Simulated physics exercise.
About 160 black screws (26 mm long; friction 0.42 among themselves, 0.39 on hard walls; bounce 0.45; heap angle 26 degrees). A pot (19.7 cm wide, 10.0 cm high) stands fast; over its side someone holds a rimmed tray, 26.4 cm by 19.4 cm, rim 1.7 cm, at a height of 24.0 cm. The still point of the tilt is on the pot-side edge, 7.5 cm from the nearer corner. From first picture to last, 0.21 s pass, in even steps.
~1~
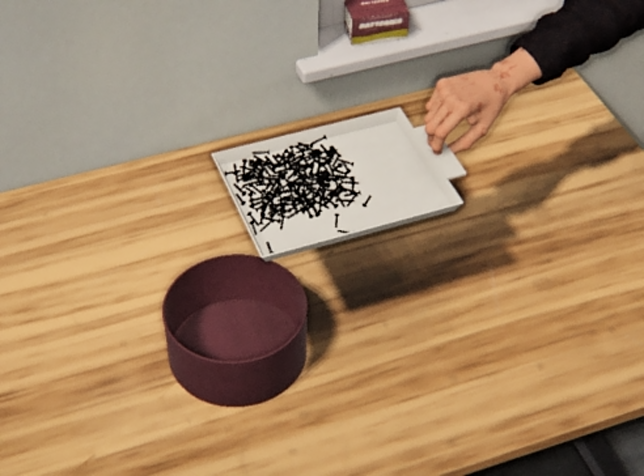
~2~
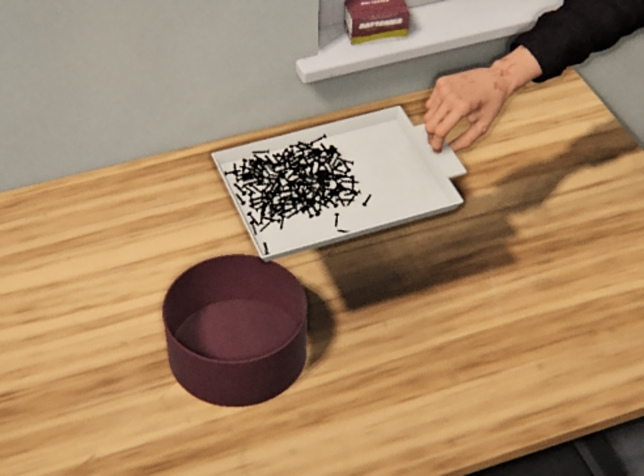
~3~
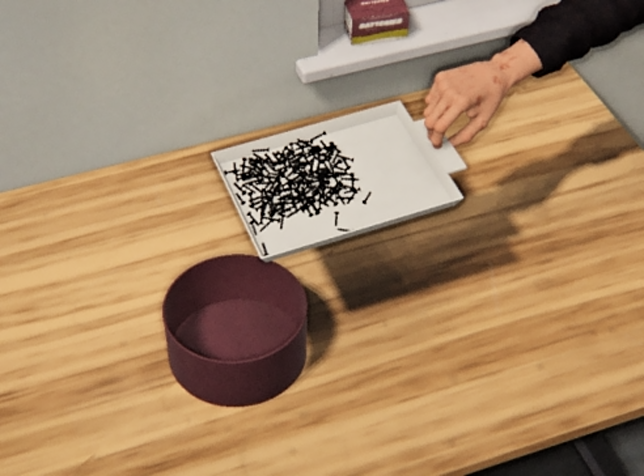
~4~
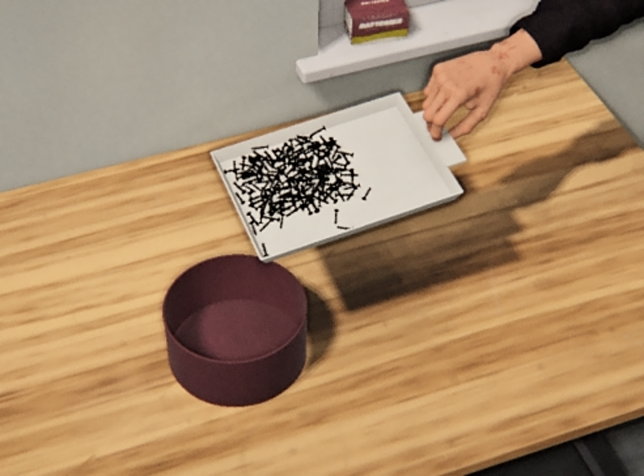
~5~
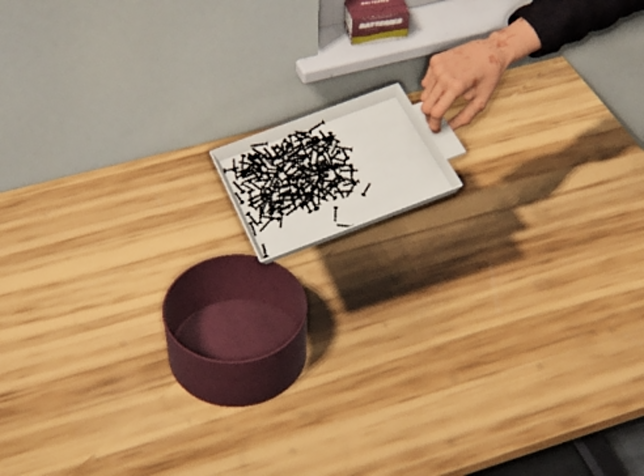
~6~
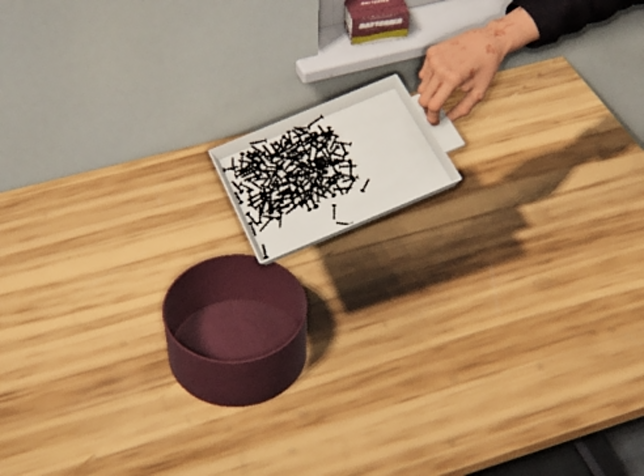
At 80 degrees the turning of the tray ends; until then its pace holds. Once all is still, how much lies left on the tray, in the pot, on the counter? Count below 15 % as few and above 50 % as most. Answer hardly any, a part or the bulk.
Left on the tray: Hardly any; in the pot: The bulk; on the counter: Hardly any.
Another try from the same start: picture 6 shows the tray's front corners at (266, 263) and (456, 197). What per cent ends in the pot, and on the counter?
Pot 60, counter 40.
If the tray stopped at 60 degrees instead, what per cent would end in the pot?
Then about 75 per cent.
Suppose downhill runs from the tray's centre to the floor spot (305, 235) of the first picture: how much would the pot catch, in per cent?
Some 80 per cent.
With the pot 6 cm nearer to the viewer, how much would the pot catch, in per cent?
In that case some 90 per cent.
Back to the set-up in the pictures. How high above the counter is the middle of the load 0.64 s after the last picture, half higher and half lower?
Roughly 24 cm.
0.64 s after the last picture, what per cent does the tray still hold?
Roughly 80 per cent.
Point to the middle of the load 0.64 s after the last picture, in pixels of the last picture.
Near (242, 229).
Then, 0.39 s after the last picture, tilt 46 degrees; the tray holds 100 %, the pot 0 %.
Then, 0.64 s after the last picture, tilt 67 degrees; the tray holds 80 %, the pot 5 %.
Then, 1.01 s after the last picture, tilt 80 degrees; the tray holds 0 %, the pot 85 %.
In the end, tray 0 %, pot 95 %, counter 5 %.
